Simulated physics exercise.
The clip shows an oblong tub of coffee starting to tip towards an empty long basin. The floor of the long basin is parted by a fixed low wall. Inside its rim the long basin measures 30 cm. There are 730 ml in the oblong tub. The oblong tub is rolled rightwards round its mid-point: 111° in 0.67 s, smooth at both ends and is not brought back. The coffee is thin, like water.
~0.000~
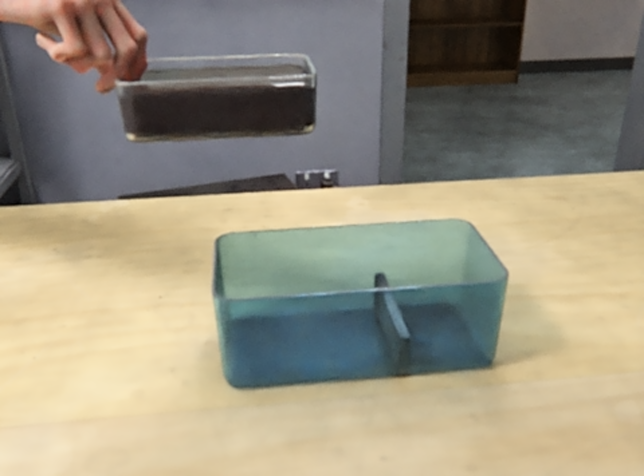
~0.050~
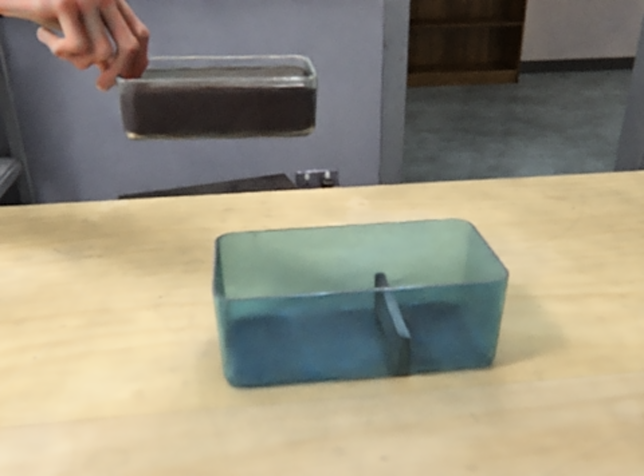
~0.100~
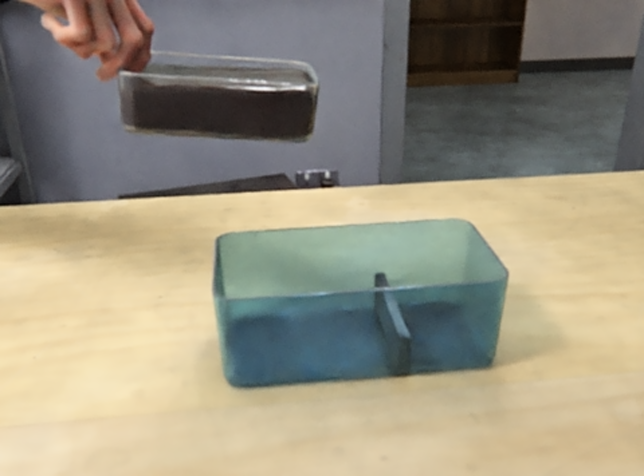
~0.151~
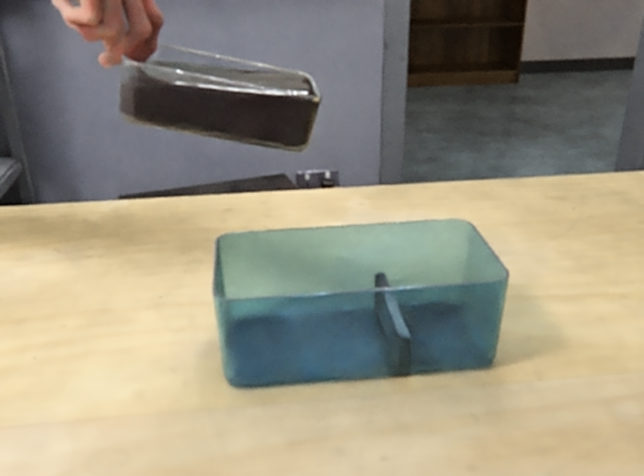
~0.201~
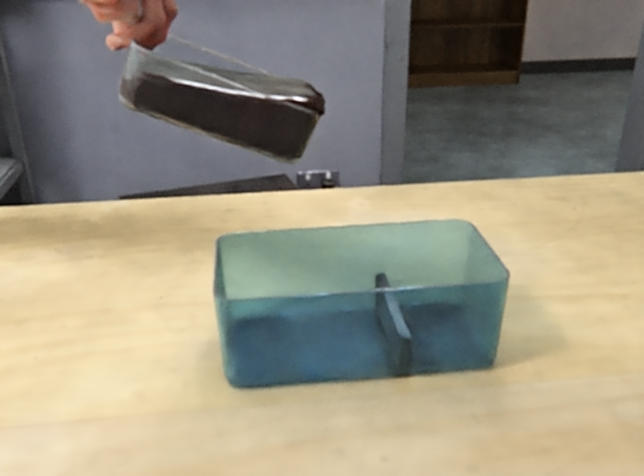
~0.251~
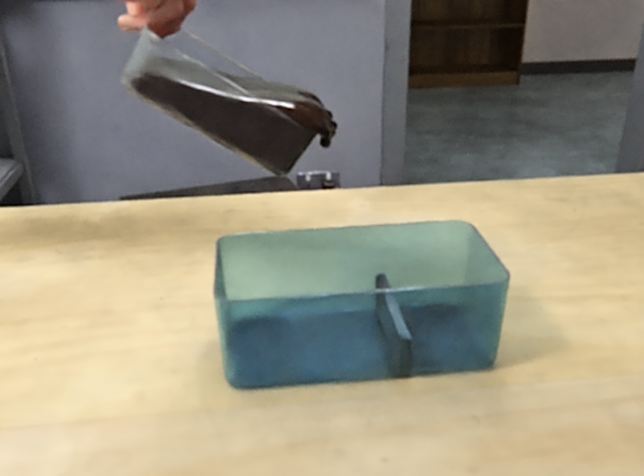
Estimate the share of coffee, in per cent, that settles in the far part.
About 19 per cent.
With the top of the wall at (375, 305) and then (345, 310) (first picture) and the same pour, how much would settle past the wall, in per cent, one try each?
In turn about 45 and 70 per cent.
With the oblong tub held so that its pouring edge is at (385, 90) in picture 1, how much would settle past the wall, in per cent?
In that case some 60 per cent.
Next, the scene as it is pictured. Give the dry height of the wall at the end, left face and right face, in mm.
Some 26 mm on the left and 36 mm on the right.
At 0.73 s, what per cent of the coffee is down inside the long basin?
Near 82 in a hundred.
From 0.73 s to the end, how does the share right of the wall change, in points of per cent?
It goes up by about 3.
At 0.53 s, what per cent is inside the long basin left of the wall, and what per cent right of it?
Some 36 per cent left and 12 right.
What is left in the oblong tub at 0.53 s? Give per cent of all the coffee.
Near 5 in a hundred.
After 0.53 s the tilt is 99° and 5 per cent is still to pour, 37 is left of the wall and 13 right of it.
After 0.73 s the tilt is 111° and 1 per cent is still to pour, 67 is left of the wall and 16 right of it.
After 0.94 s the tilt is 111° and 0 per cent is still to pour, 70 is left of the wall and 17 right of it.
After 1.17 s the tilt is 111° and 0 per cent is still to pour, 71 is left of the wall and 18 right of it.
In the end 70 per cent lies left of the wall, 19 right of it and 11 outside.
